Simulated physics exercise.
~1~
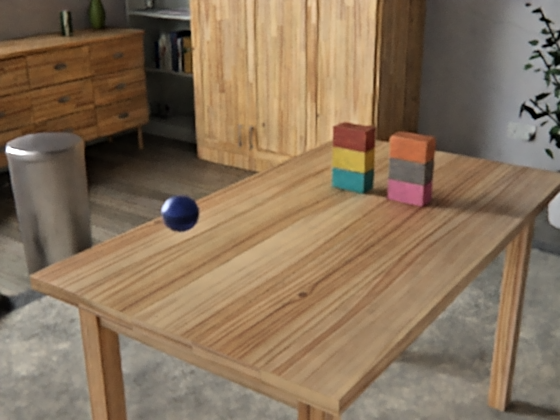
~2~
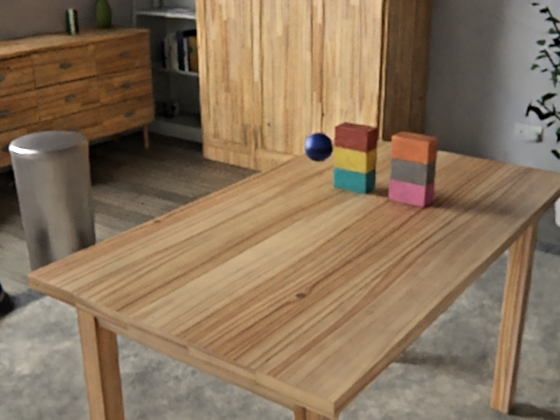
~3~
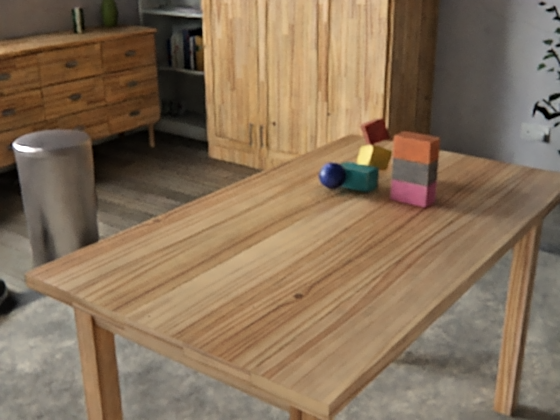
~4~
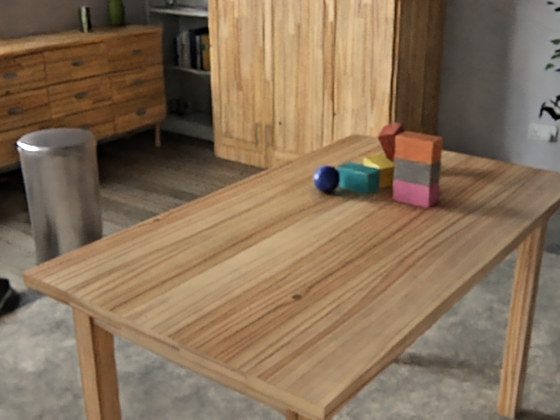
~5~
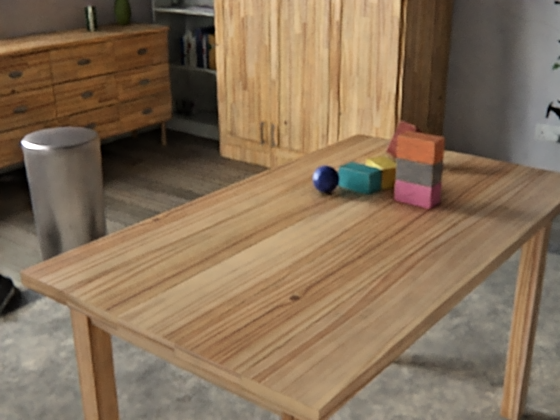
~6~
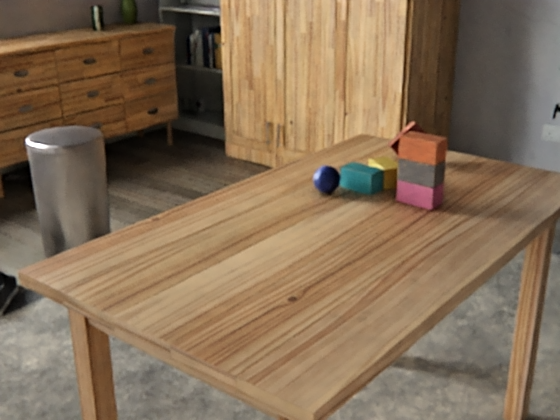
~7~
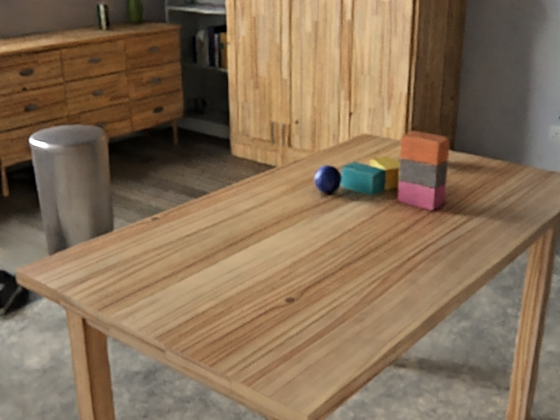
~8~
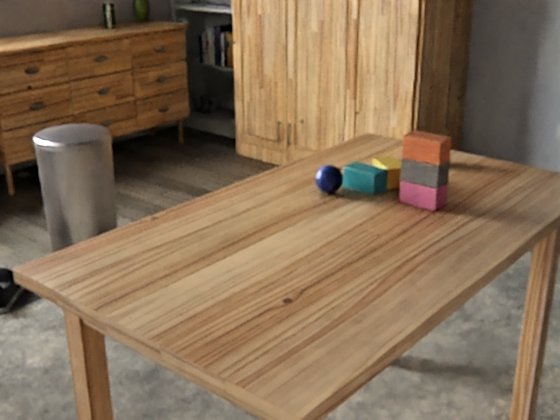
A dark blue ball flies rightward above a wooden table, seen from slightly above in a room with a wooden dresser, a tall cabinet and a metal bin. Toward the table's far right stand two stacks of blocks, red over yellow over turquoise on the left, and orange over grey over pink beside it. The ball reaches the left stack, and the red and yellow blocks tip off to the right. The ball settles beside the turquoise block, with the yellow one just behind. The red block leans behind the orange block, then slips from sight, while the right stack stays standing.
